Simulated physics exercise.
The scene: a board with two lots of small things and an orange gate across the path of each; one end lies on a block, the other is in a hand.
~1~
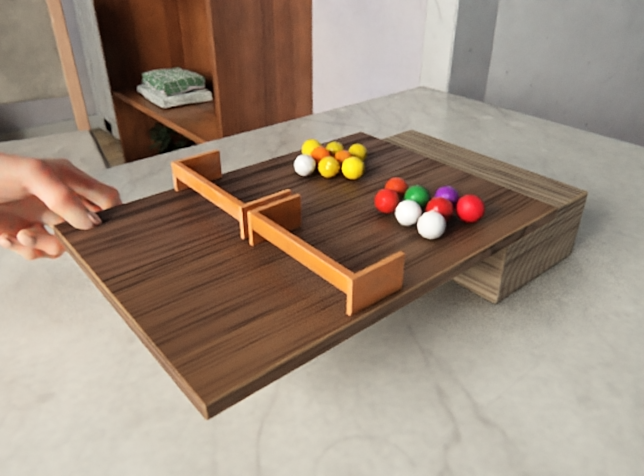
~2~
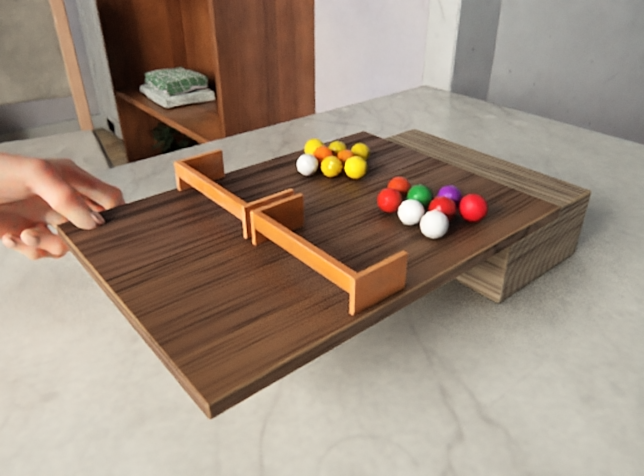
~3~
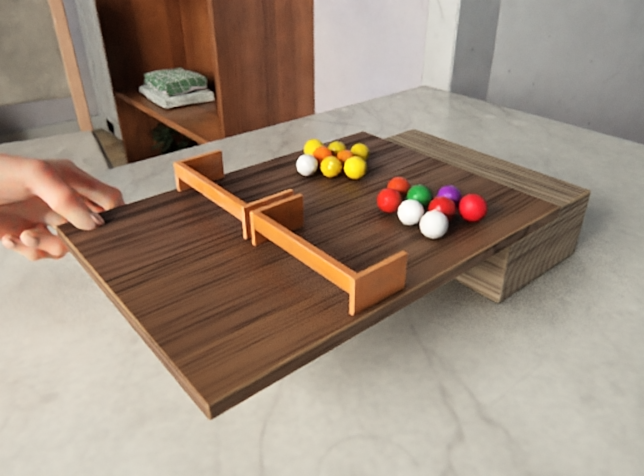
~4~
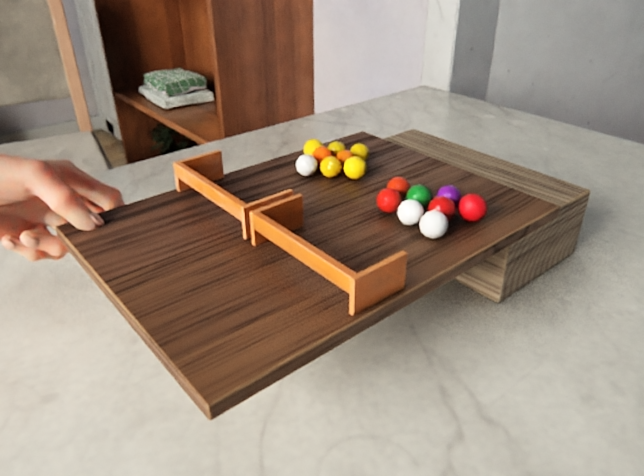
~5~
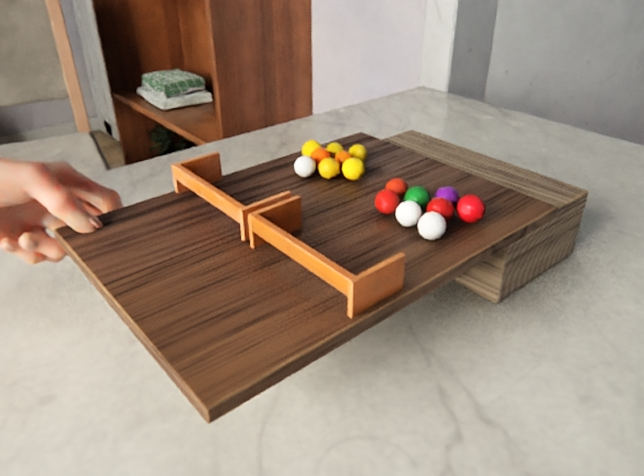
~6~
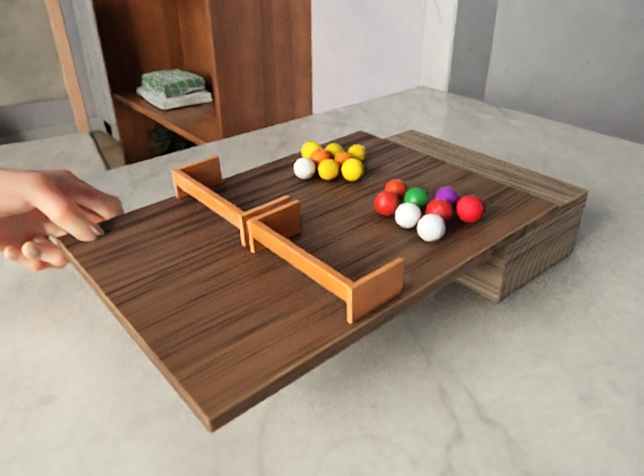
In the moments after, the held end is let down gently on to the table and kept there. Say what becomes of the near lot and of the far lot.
In the end the near lot is stopped by its gate, and the far lot is stopped by its gate.
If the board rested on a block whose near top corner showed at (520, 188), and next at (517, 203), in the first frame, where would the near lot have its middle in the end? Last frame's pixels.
At about (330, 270), and at (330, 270).
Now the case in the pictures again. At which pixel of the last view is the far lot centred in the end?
Roughly at (232, 236).
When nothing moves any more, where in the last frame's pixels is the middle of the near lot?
Around (327, 291).
Then, 0.42 s after the last picture, board sloping at 11°; near lot on its way down; far lot on its way down.
Then, 0.79 s after the last picture, board resting at 14°; near lot has reached its gate; far lot has reached its gate.
At rest, board resting at 14°; near lot gathered behind its gate; far lot gathered behind its gate.
